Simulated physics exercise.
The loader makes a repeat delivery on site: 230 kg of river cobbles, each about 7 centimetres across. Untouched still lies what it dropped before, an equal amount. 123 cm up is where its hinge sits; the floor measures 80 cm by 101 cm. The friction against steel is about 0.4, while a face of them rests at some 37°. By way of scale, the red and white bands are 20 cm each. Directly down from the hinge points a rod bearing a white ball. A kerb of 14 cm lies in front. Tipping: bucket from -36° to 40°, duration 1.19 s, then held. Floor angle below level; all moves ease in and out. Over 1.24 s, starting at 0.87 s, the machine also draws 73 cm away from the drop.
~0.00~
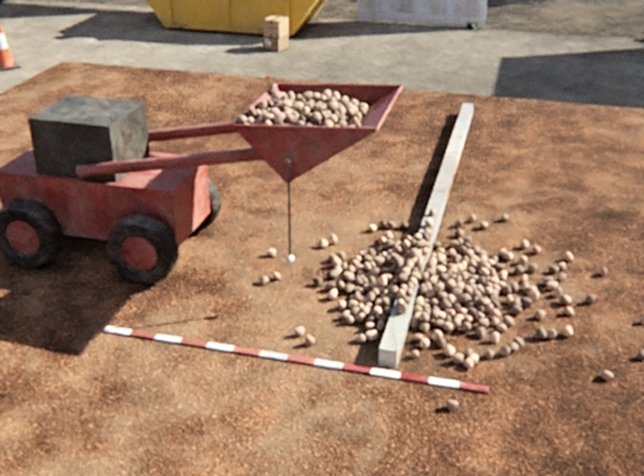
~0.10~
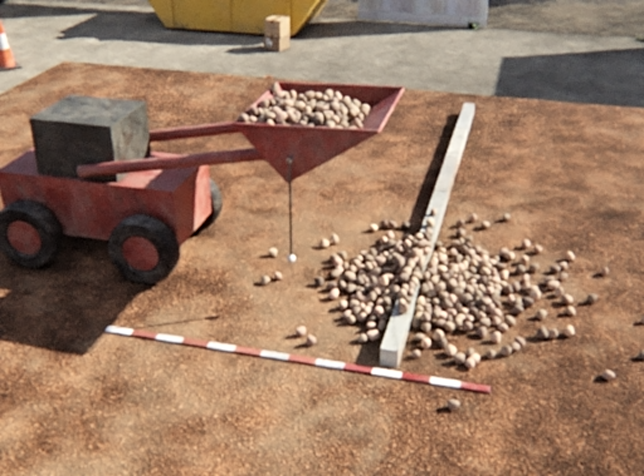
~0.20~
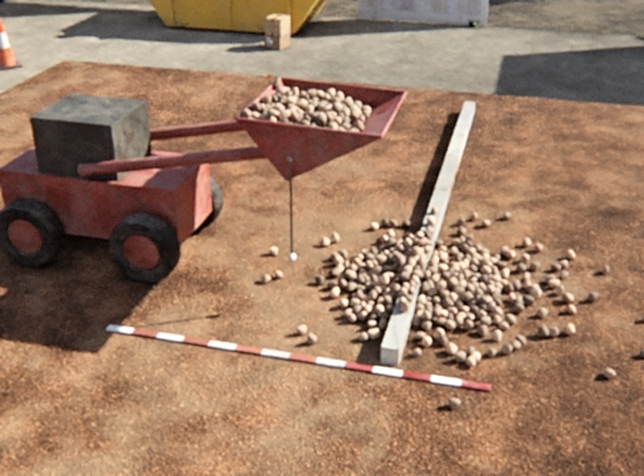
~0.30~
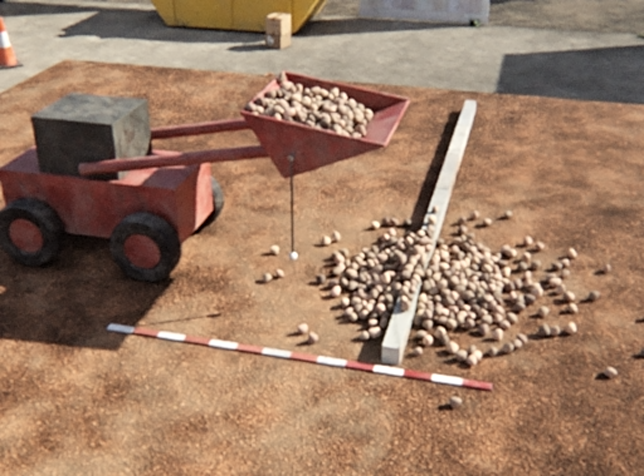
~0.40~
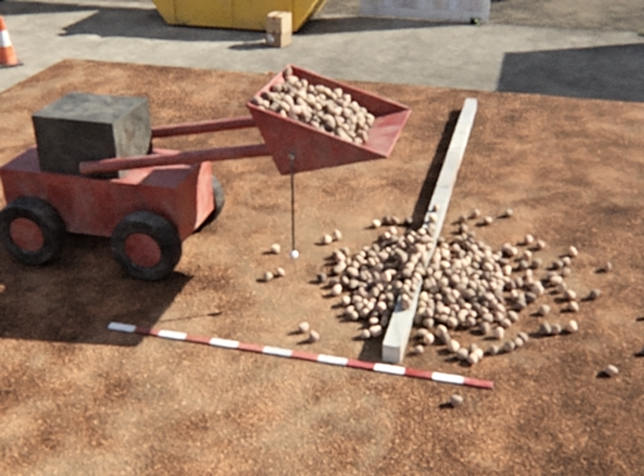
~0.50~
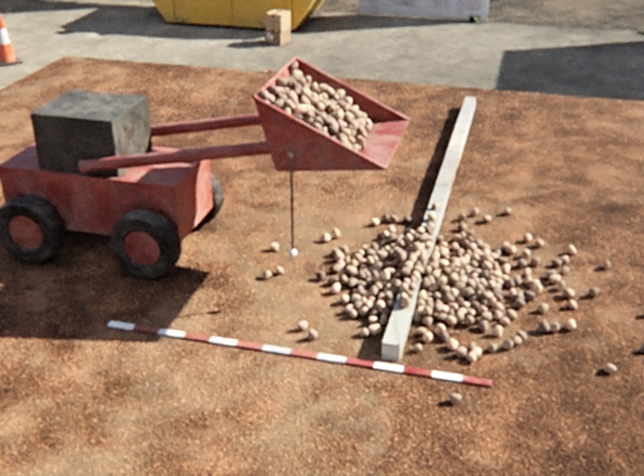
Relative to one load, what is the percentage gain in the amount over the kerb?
A gain of about 9 per cent.
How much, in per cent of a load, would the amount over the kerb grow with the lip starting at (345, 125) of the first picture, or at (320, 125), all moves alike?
First place: Roughly 0 %; second place: Roughly 0 %.
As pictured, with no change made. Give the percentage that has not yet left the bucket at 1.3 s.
It holds some 35 percent.
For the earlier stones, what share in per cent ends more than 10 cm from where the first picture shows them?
Roughly 5 percent.
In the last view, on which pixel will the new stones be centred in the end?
They end up centred around (370, 264).
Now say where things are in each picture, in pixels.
In the first frame, the bucket is at -36°, its lip at (377, 129); the top of the load is at (317, 104). The earlier load is highest near (411, 260), 21 cm above ground level, 48 % on this side of the kerb, 52 % over the kerb.
In the second frame, the bucket is at -34°, its lip at (379, 132); the top of the load is at (317, 102); the stones move at 0.1 m/s on average.
In the third frame, the bucket is at -30°, its lip at (382, 137); the top of the load is at (284, 95); the stones move at 0.2 m/s on average.
In the fourth frame, the bucket is at -24°, its lip at (385, 146); the top of the load is at (286, 90); the stones move at 0.2 m/s on average.
In the fifth frame, the bucket is at -16°, its lip at (387, 157); the top of the load is at (290, 84); the stones move at 0.3 m/s on average.
The sixth frame shows lip at (385, 169), floor tilted -7°, highest stones at (295, 79); the stones move at 0.3 m/s on average.
After 0.9 s the floor is at 28°; in per cent of one load, 100 in the bucket, 49 on this side of the kerb, 52 over the kerb; the foremost stones are at (612, 304).
After 1.3 s the floor is at 40°; in per cent of one load, 33 in the bucket, 115 on this side of the kerb, 52 over the kerb; the foremost stones are at (612, 304).
After 2.6 s the floor is at 40°; in per cent of one load, 0 in the bucket, 140 on this side of the kerb, 60 over the kerb; the foremost stones are at (612, 304).
After 5.0 s the floor is at 40°; in per cent of one load, 0 in the bucket, 140 on this side of the kerb, 60 over the kerb; the foremost stones are at (612, 304). Net gain over the kerb, 9.
